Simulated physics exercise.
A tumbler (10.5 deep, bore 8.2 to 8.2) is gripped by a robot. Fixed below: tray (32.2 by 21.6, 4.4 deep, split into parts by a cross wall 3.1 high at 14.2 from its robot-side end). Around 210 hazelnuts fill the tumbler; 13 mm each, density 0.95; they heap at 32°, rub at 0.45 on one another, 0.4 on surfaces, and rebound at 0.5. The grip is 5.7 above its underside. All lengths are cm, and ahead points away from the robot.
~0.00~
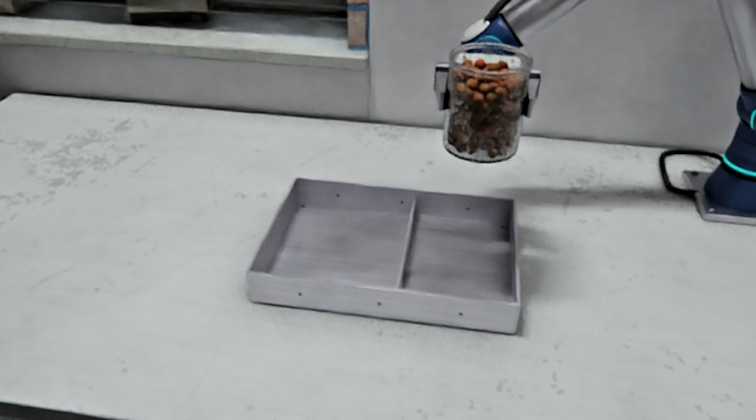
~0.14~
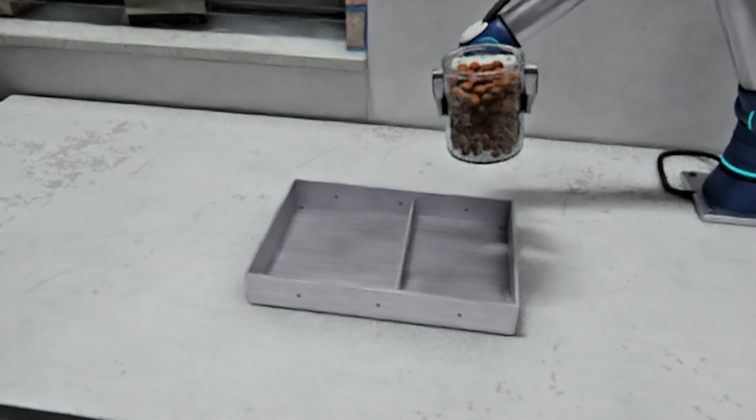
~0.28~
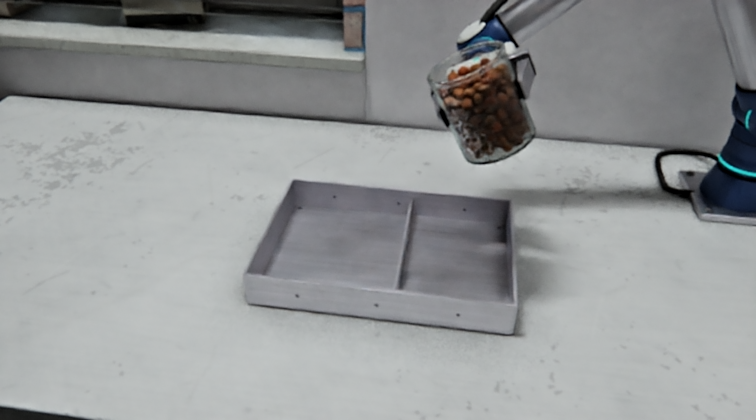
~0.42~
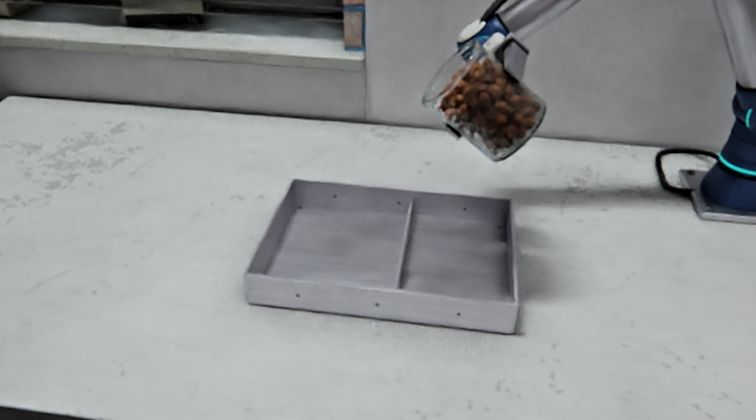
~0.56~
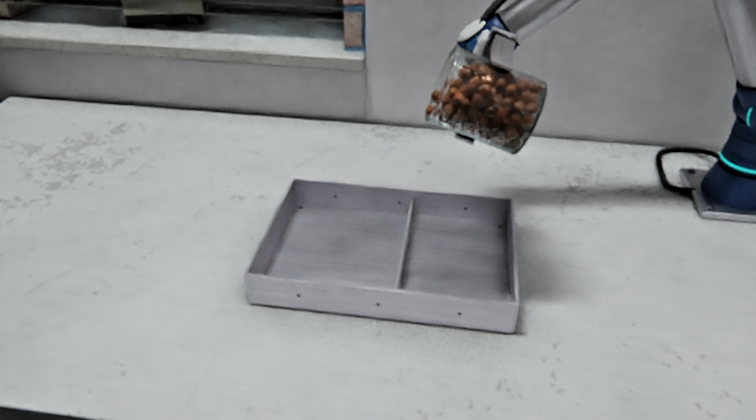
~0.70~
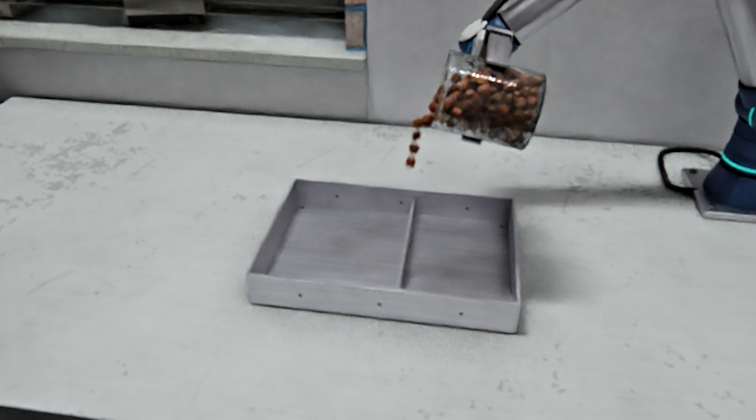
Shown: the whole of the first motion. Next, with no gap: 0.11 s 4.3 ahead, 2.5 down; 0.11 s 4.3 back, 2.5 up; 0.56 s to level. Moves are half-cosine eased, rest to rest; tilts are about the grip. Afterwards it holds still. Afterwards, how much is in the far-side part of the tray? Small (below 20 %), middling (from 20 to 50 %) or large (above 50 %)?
Answer: Middling; from 20 to 50 % of the hazelnuts finish in the far-side part of the tray.
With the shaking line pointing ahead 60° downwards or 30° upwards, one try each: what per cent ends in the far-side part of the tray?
About 10 and 70 per cent.
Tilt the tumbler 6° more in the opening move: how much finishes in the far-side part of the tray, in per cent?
Some 40 per cent.
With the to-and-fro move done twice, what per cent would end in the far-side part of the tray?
It would be near 40 per cent.
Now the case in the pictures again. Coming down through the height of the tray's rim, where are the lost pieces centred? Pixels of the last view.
Near (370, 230).
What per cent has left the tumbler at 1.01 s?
Some 30 per cent.
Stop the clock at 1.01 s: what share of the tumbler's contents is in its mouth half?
Roughly 45 per cent.
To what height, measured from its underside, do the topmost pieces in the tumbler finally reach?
Roughly 8.0 cm.
After 1.01 s, tilted 74° forward, highest piece 26 above the table; 152 in the tumbler, 21 in the far-side part, 41 in flight or on a rim.
After 1.32 s, tilted 14° forward, highest piece 29 above the table; 146 in the tumbler, 61 in the far-side part, 5 in the robot-side part, 2 in flight or on a rim.
After 1.68 s, level, highest piece 27 above the table; 146 in the tumbler, 62 in the far-side part, 5 in the robot-side part, 1 on the table or floor.
After 2.73 s, level, highest piece 27 above the table; 146 in the tumbler, 62 in the far-side part, 5 in the robot-side part, 1 on the table or floor.
At rest, 146 in the tumbler, 62 in the far-side part, 5 in the robot-side part, 1 on the table or floor. That is 29 % in the far-side part of the tray.
